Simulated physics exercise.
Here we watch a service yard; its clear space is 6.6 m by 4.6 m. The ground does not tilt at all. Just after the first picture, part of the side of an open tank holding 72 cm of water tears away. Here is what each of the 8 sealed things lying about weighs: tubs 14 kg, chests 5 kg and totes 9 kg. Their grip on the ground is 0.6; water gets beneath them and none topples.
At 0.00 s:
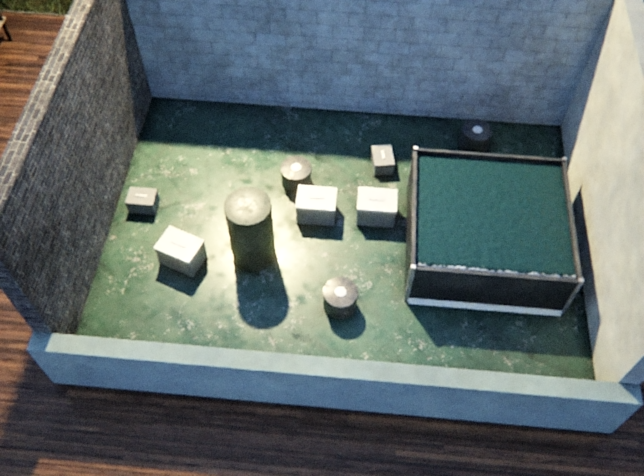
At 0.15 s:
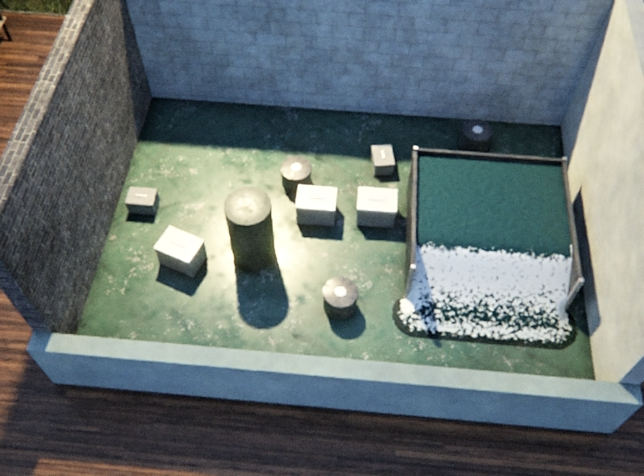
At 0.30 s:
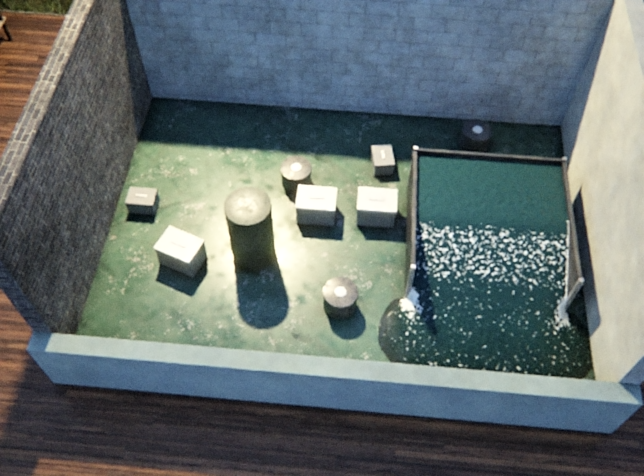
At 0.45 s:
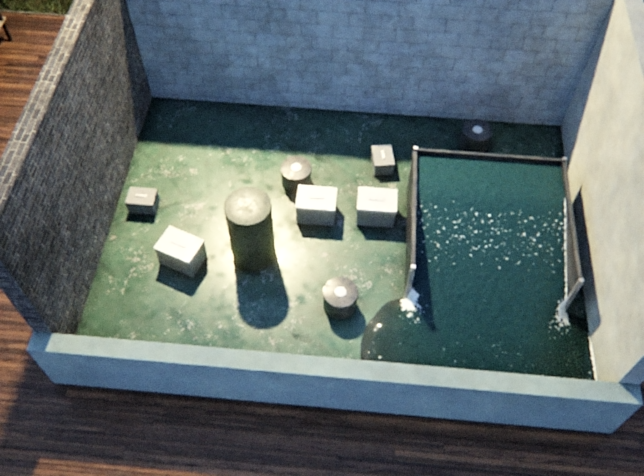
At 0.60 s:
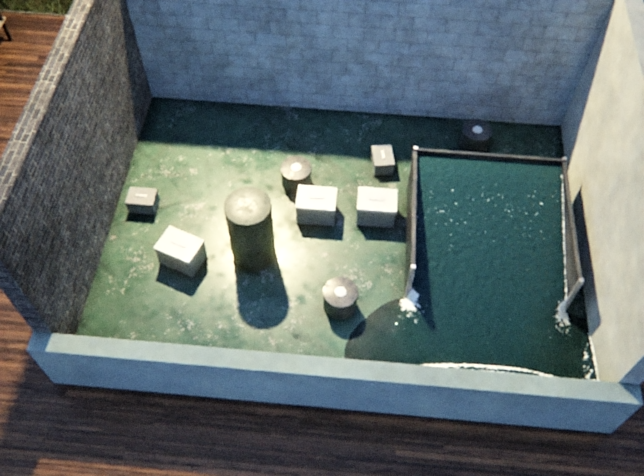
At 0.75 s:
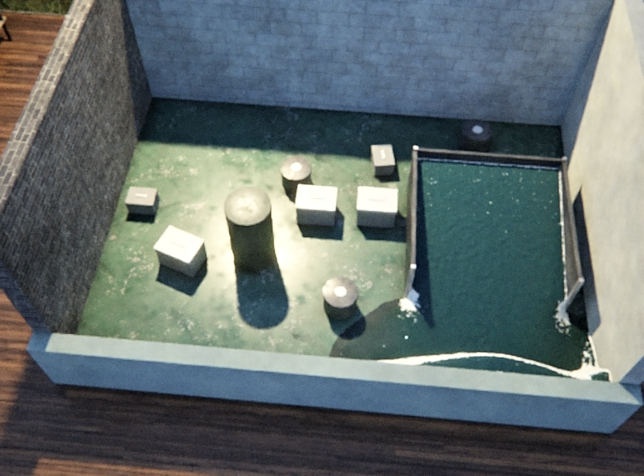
At the start, pale boxes and round tubs stand on the green floor of a walled yard, beside an open tank of dark water at right. The tank's near side gives way and water pours out in white foam, then spreads toward the low front wall and slightly left, while the boxes and tubs stay put.
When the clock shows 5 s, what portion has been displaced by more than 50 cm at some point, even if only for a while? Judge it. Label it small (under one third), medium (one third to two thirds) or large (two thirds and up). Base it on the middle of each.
Medium.
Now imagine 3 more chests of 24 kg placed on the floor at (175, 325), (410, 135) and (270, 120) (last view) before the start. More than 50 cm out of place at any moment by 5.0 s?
Well, in turn they are above that, below that and below that.
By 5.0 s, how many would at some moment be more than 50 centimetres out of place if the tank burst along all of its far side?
7.
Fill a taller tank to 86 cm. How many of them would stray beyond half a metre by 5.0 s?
It would come to 4 of them.
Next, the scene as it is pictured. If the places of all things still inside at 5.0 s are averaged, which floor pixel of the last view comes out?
At about (325, 174).
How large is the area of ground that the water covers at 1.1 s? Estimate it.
Roughly 8.0 m2 of it is wet.
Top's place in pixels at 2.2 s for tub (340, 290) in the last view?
Near (336, 263).
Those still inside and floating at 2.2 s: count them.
Of them, 0.
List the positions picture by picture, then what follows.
The first frame shows a tub at (341, 292), on the bottom; a tub at (477, 130) rests on the ground; 3.8 m2 under water; 0 of 8 have shifted.
The second frame shows a tub at (341, 292), on the bottom; a tub at (477, 130) rests on the ground; water covers 4.9 m2; 0 of 8 have shifted.
The third frame shows a tub at (341, 292), on the bottom; a tub at (477, 130) rests on the ground; water covers 6.5 m2; 0 of 8 have shifted.
The fourth frame shows a tub at (341, 292) rests on the ground; a tub at (477, 130), on the bottom; 7.2 m2 under water; 0 of 8 have shifted.
The fifth frame shows a tub at (341, 292), on the bottom; a tub at (477, 130) rests on the ground; water covers 7.3 m2; 0 of 8 have shifted.
The sixth frame shows a tub at (341, 292) rests on the ground; a tub at (477, 130) rests on the ground; 7.5 m2 under water; 0 of 8 have shifted.
After 1.1 s 0 of 8 are over 50 cm from their spots; 0 afloat.
After 2.2 s 0 of 8 are over 50 cm from their spots; 0 afloat.
After 3.5 s 3 of 8 are over 50 cm from their spots; 1 afloat.
After 5.0 s 3 of 8 are over 50 cm from their spots, and 3 have been at some point; 3 afloat.
